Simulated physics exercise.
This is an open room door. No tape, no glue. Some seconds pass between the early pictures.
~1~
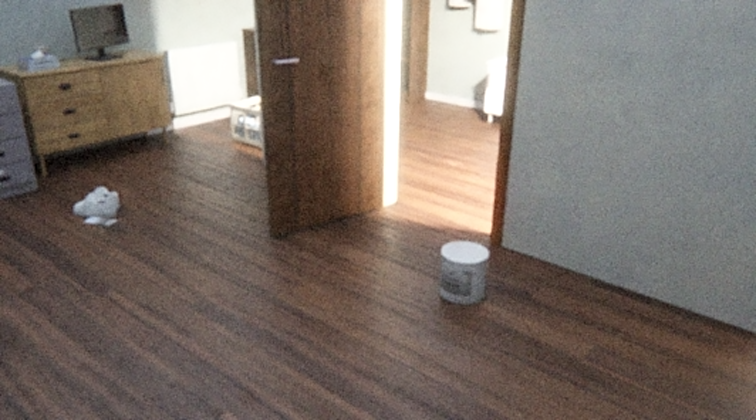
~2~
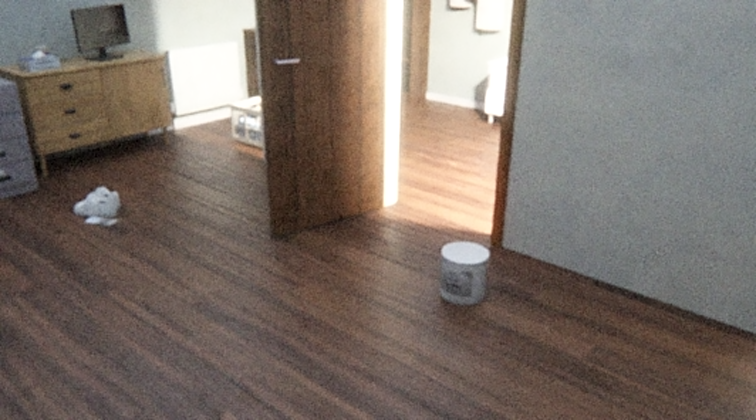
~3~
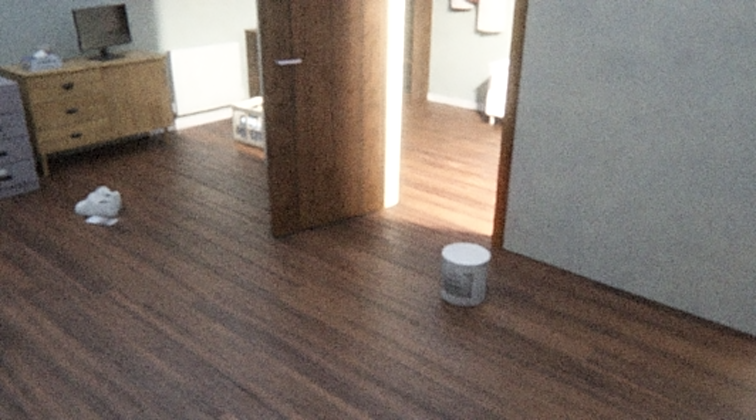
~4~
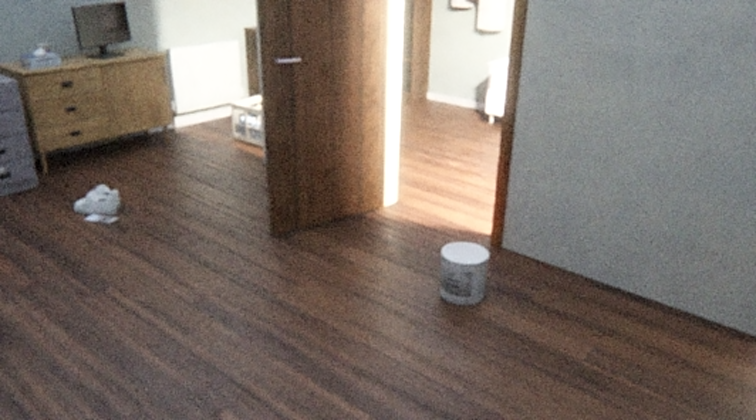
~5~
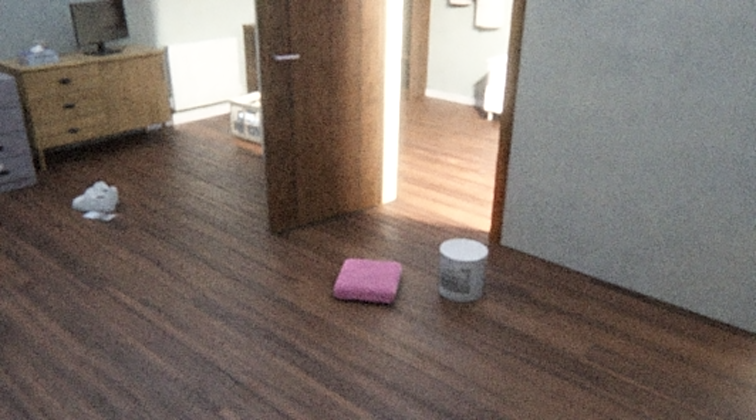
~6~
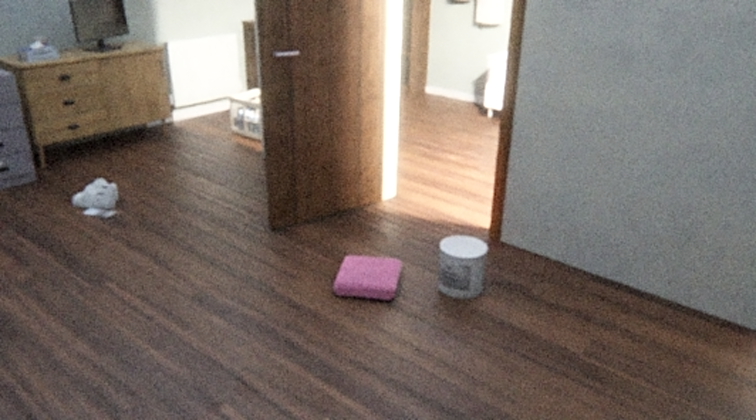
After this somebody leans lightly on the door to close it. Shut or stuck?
In the end the door shuts.
Then, 0.50 s later than the last frame, open by 87°.
Then, 0.90 s later than the last frame, open by 61°.
Then, 1.30 s later than the last frame, open by 34°.
Then, 1.60 s later than the last frame, open by 13°.
When it is over, open by 0°; both as before. End places, in pixels of the last picture, pink cushion near (369, 277).
